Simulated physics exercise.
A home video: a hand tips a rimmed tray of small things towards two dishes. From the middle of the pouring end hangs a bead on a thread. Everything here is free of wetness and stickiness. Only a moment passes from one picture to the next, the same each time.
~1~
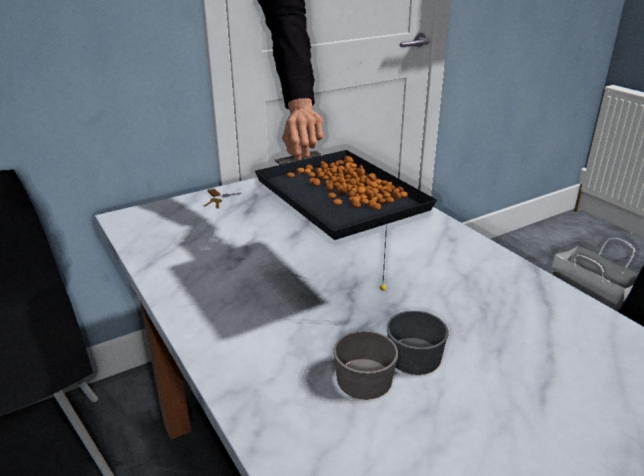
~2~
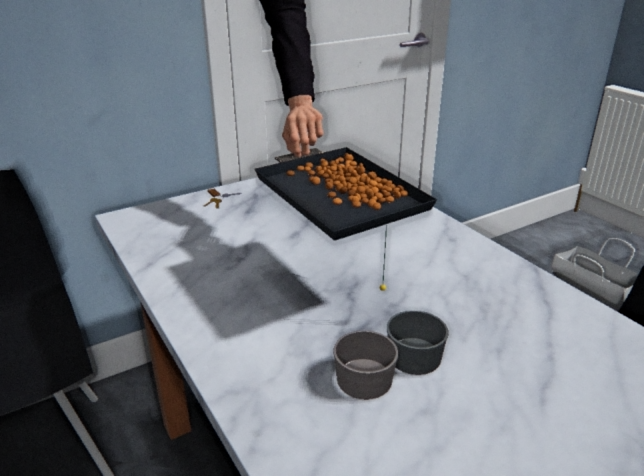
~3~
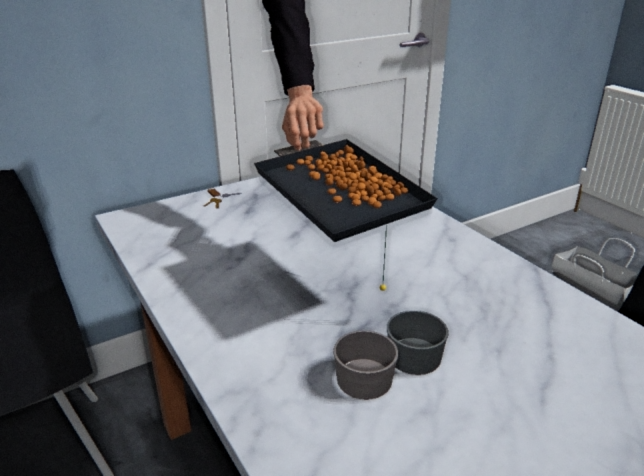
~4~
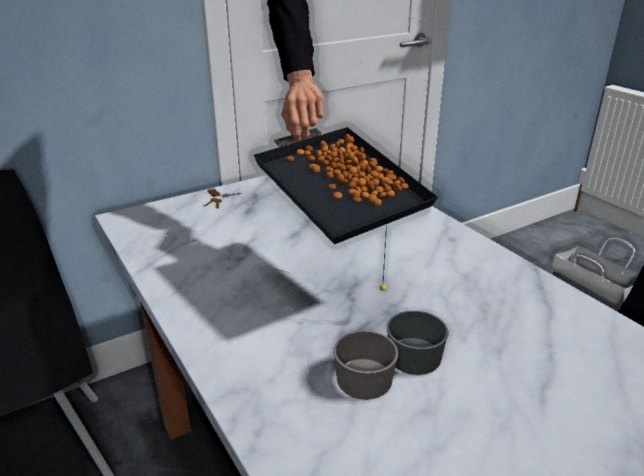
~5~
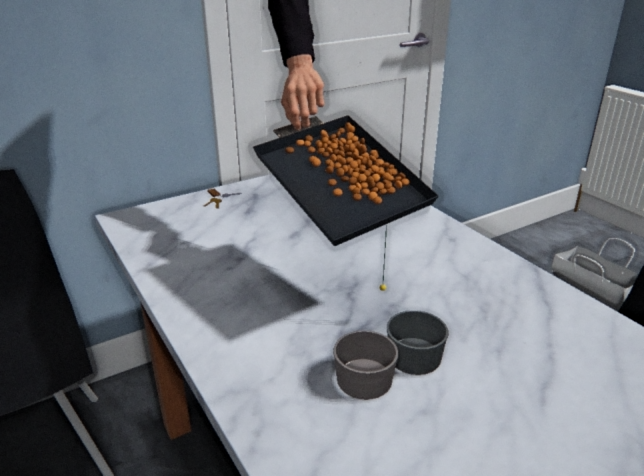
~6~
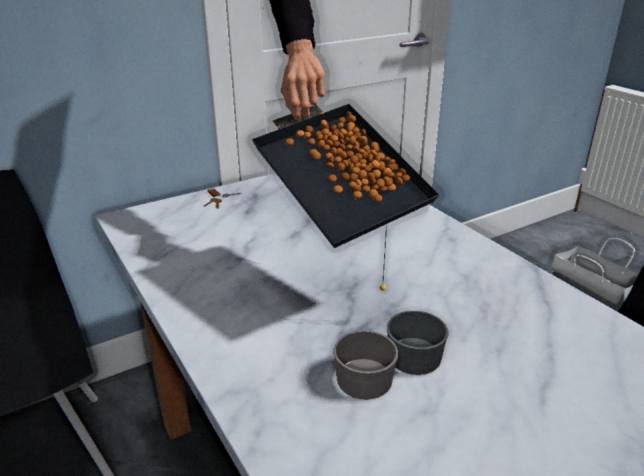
In a blue-walled room, a hand held a black tray of orange-brown bits above a marble table with two round dishes, and slowly raised the near-hand end, tilting the tray more steeply.
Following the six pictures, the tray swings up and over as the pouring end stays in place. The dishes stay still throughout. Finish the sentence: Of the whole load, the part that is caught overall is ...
... less than half of it.
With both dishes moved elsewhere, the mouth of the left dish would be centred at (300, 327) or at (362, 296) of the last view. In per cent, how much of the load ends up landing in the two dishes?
Close to 50 in a hundred first, close to 0 in a hundred second.
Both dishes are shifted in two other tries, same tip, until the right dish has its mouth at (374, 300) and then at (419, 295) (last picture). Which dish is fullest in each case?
The first time it is the dish to the left, and the second time it is the dish to the left.
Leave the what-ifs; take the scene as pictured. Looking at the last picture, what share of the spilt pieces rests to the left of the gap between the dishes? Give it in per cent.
Estimate: Near 100 per cent.
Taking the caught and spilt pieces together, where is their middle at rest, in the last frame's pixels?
Near (341, 351).
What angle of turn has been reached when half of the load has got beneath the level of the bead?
Approx. 85° from level.
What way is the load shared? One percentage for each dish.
10 percent ends in the left dish, 0 percent in the right.
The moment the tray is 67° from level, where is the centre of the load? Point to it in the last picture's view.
At about (355, 233).
Soon, tray tipped steeply; most on the tray; a small part in the air.
A while on, tray tipped past a quarter turn; a small part on the tray; a small part in the left dish; a stray few in the right dish; most outside both; a small part in the air.
Towards the end, tray tipped past a quarter turn; a small part in the left dish; a stray few in the right dish; most outside both.
Finally, tray tipped past a quarter turn; a small part in the left dish; a stray few in the right dish; most outside both.
